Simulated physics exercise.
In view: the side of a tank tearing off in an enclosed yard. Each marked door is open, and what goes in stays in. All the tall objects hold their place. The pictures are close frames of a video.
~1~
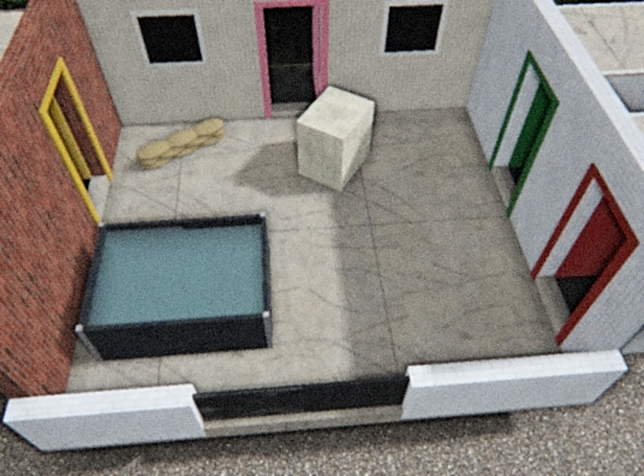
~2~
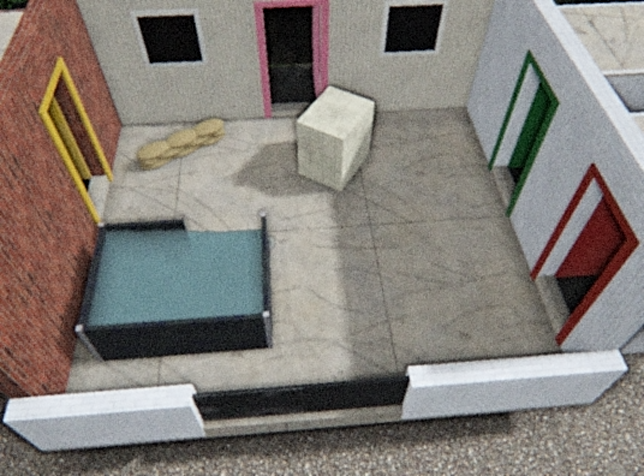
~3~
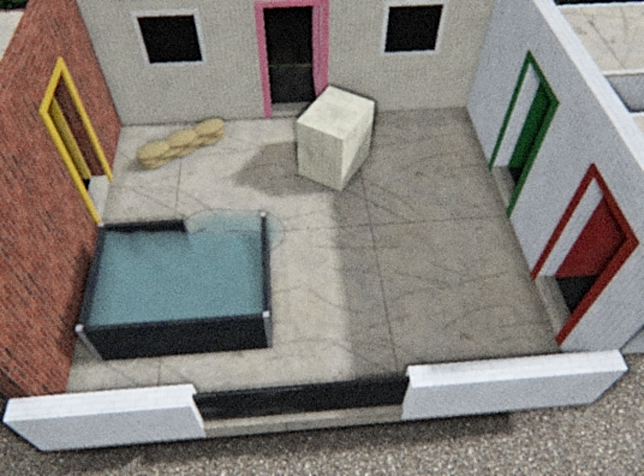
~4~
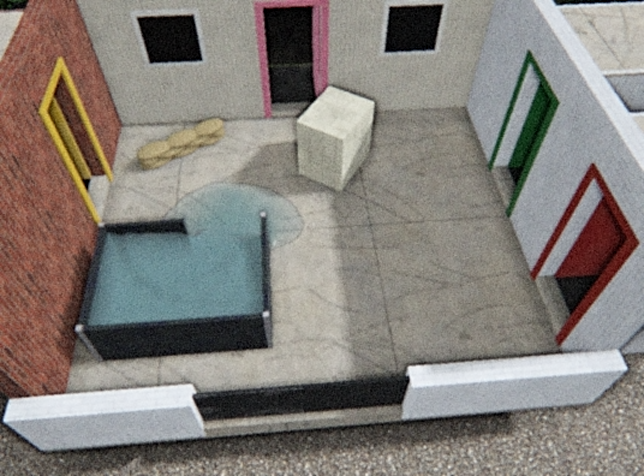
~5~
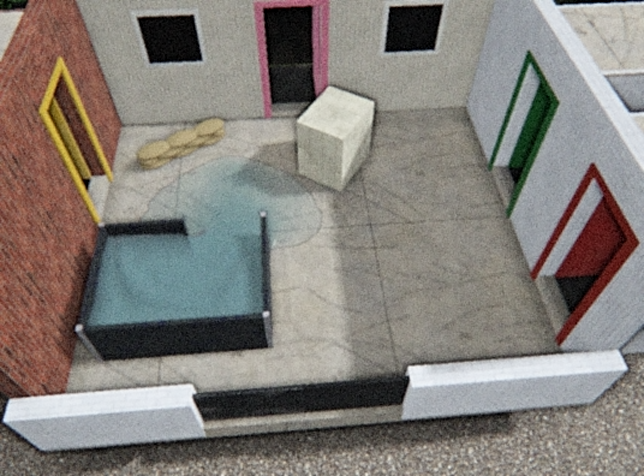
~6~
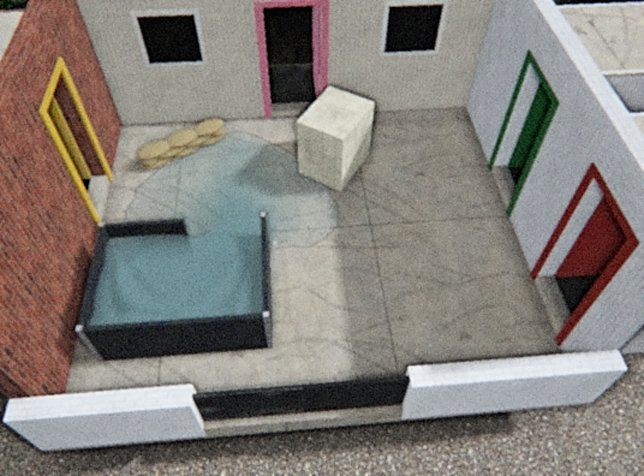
A walled yard holds a dark tank whose far side opens, and water spreads across the floor.
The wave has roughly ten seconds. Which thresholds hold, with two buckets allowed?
The red door stays under that; the green door stays under that; the pink door takes more than that; the yellow door stays under that.
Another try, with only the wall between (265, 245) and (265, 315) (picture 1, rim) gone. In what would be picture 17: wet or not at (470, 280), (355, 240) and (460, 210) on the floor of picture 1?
In that order: Awash, awash, under water.
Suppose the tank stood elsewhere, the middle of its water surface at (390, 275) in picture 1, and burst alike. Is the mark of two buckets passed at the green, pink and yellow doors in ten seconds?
My reading: The green door lets more in, the pink door stays under, the yellow door is under.
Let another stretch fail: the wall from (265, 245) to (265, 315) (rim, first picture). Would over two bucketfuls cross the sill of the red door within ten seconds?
One by one: Red passes that mark.
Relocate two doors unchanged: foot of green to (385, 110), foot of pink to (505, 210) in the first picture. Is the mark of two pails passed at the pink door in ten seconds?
My reading: Pink holds.
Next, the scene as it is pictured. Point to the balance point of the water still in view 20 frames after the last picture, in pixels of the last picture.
Near (247, 209).
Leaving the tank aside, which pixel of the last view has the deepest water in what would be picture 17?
Near (264, 128).
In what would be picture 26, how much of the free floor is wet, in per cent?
I make it 65 per cent.
A moment on, water covers 25 % of the floor; the red door not reached, the green door not reached, the pink door under two buckets in, the yellow door wet at the sill, nothing in.
Next, water covers 40 % of the floor; the red door not reached, the green door not reached, the pink door far over two buckets in, the yellow door wet at the sill, nothing in.
Then, water covers 65 % of the floor; the red door not reached, the green door wet at the sill, nothing in, the pink door far over two buckets in, the yellow door wet at the sill, nothing in.
Later, water covers 75 % of the floor; the red door wet at the sill, nothing in, the green door wet at the sill, nothing in, the pink door far over two buckets in, the yellow door wet at the sill, nothing in.
In the end, water covers 95 % of the floor; the red door wet at the sill, nothing in, the green door wet at the sill, nothing in, the pink door far over two buckets in, the yellow door wet at the sill, nothing in.
